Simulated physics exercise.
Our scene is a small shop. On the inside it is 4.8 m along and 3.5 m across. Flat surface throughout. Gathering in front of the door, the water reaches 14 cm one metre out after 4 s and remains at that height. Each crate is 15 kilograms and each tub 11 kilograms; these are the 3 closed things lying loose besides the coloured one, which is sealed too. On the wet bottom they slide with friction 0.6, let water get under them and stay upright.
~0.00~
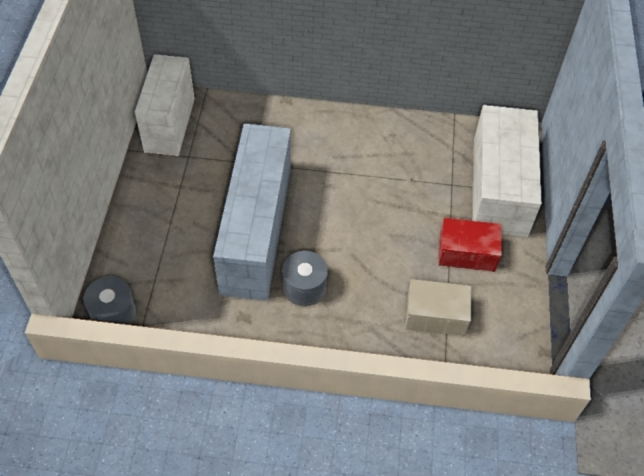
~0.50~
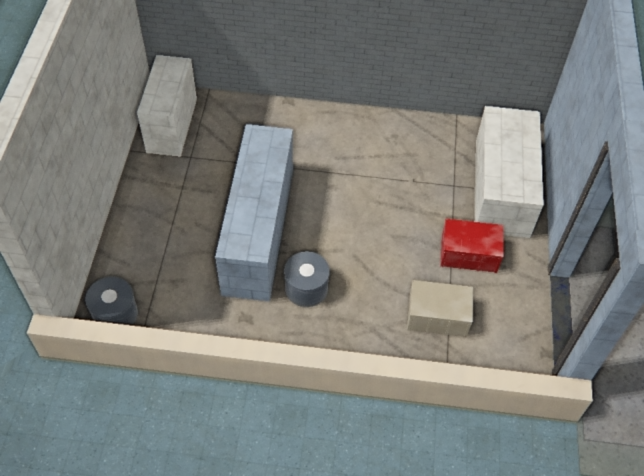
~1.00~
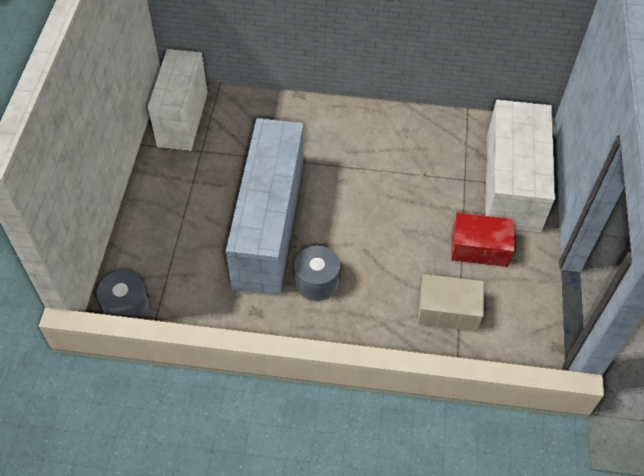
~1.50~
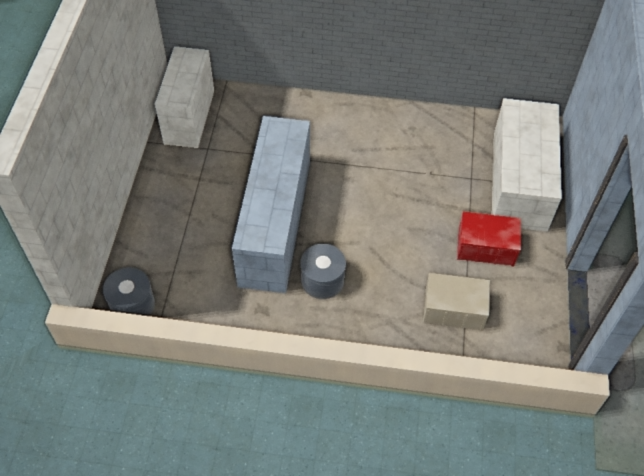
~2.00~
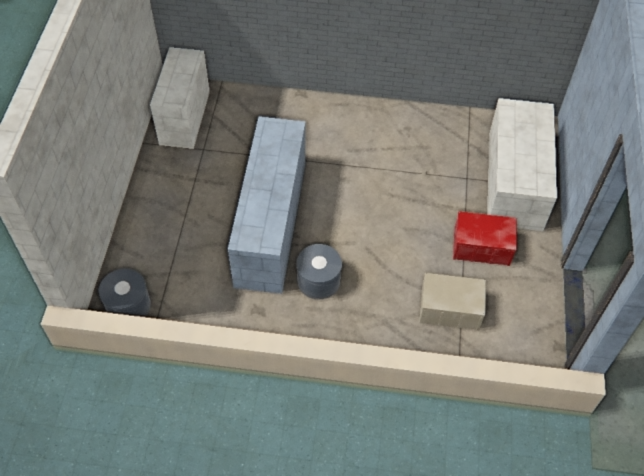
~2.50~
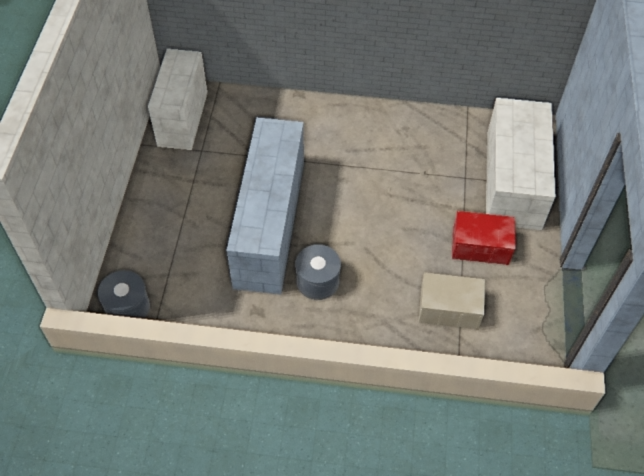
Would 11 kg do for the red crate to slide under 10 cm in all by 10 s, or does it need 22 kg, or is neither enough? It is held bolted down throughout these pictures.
Only the heavier one succeeds.
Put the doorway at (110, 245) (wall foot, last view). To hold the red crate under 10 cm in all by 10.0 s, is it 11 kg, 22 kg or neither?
The answer is that the lesser mass suffices.
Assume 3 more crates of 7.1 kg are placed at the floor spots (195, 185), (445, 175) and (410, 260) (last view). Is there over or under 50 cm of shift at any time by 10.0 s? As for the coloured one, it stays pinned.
In that order: Within it, within it, beyond it.
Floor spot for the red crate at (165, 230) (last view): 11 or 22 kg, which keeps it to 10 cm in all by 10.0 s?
So both weights work.
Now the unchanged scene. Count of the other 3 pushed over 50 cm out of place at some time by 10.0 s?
By my tally, 1.
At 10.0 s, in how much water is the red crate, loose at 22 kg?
Something like 5 centimetres.
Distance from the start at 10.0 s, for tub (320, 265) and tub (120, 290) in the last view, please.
First 10 cm, then 0 cm.
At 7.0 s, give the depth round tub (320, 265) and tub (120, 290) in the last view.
Around 4 cm and 1 cm.
After 3.5 s the red crate would be 0 cm from its start with 11 kg and 0 cm from its start with 22 kg; 0 cm of water round it then.
After 4.5 s the red crate would be 2 cm from its start with 11 kg and 0 cm from its start with 22 kg; 4 cm of water round it then.
After 7.0 s the red crate would be 48 cm from its start with 11 kg and 0 cm from its start with 22 kg; 4 cm of water round it then.
After 10.0 s the red crate would be 53 cm from its start with 11 kg and 0 cm from its start with 22 kg; 5 cm of water round it then.
